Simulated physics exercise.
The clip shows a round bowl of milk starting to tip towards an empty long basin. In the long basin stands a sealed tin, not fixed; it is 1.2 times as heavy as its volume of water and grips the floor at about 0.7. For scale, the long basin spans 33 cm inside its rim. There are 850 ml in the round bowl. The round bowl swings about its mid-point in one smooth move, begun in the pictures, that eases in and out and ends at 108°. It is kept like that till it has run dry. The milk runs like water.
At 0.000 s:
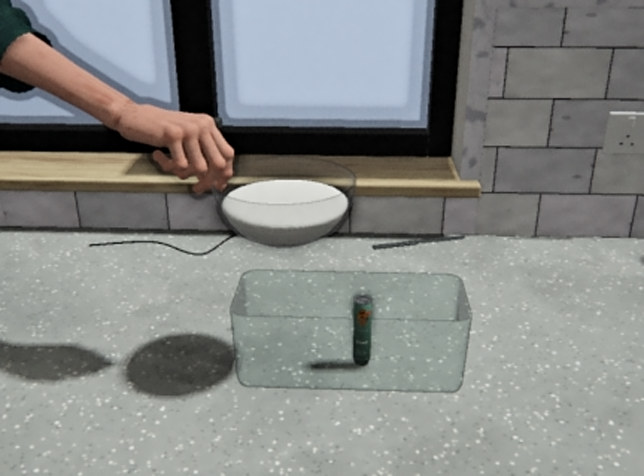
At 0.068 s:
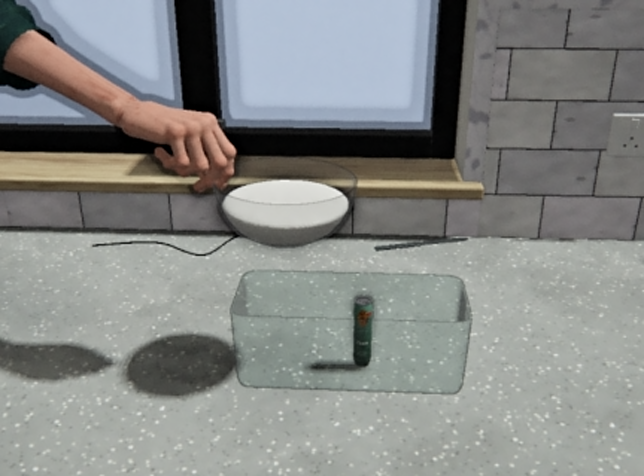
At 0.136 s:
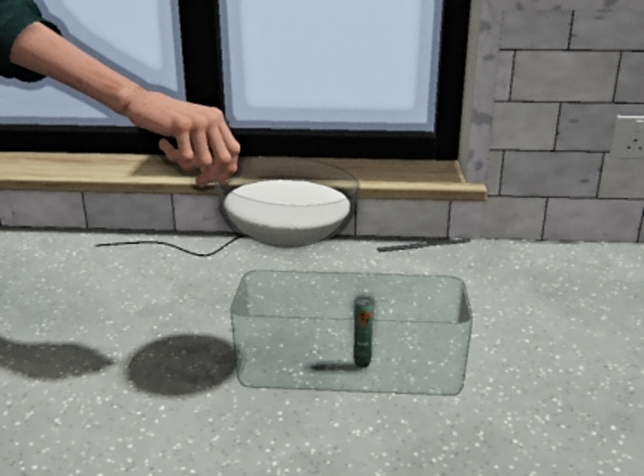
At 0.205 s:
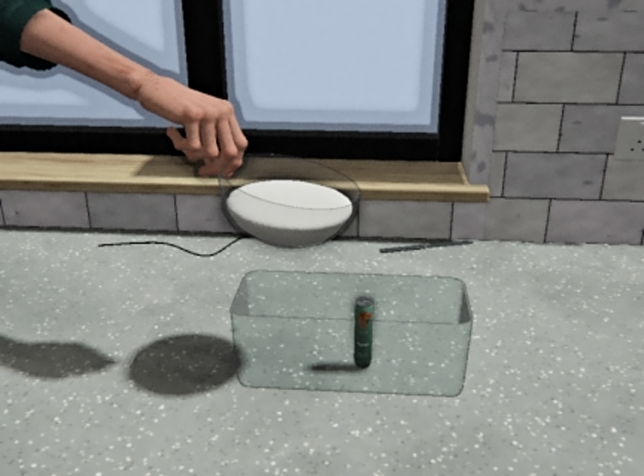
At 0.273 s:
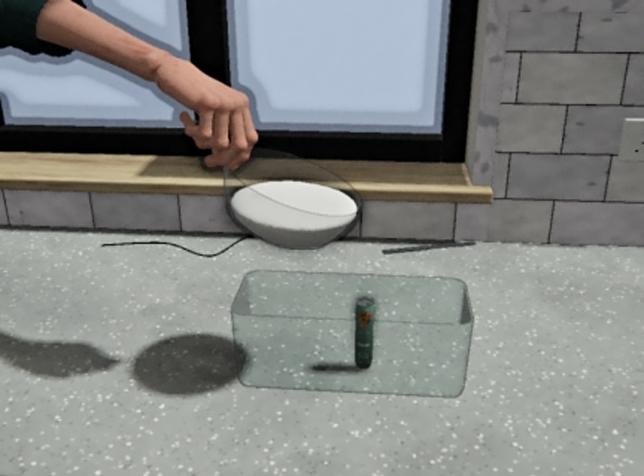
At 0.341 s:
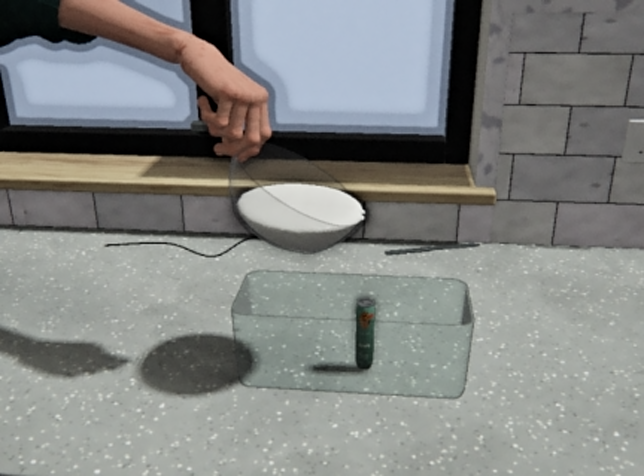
A hand reaching in from the upper left tilts a round, white-filled bowl down to the right, barely at first and then more steeply, edging it slightly rightward. Below it, a clear greenish long basin holding a small dark green tin stands on a speckled grey counter. The counter, seen from slightly above before a window, wooden sill and grey tiles, drifts very slightly rightward in view.
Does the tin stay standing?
The tin keeps standing.
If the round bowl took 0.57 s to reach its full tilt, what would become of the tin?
Then it stays up.
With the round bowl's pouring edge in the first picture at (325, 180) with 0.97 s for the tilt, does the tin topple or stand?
Then it goes over.
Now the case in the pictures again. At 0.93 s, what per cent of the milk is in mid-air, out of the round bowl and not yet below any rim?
About 2 per cent.
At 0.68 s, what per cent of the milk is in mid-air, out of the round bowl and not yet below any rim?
Near 28 in a hundred.
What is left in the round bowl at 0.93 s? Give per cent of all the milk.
About 0 per cent.
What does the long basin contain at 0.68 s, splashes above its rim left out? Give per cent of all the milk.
Near 52 in a hundred.
By 0.68 s the tilt is 86° and 20 per cent is still to pour; the tin stands where it began.
By 0.93 s the tilt is 107° and 0 per cent is still to pour; the tin stands where it began.
By 1.19 s the tilt is 108° and 0 per cent is still to pour; the tin stands where it began.
By 1.47 s the tilt is 108° and 0 per cent is still to pour; the tin stands where it began.
At rest the tin stands where it began.
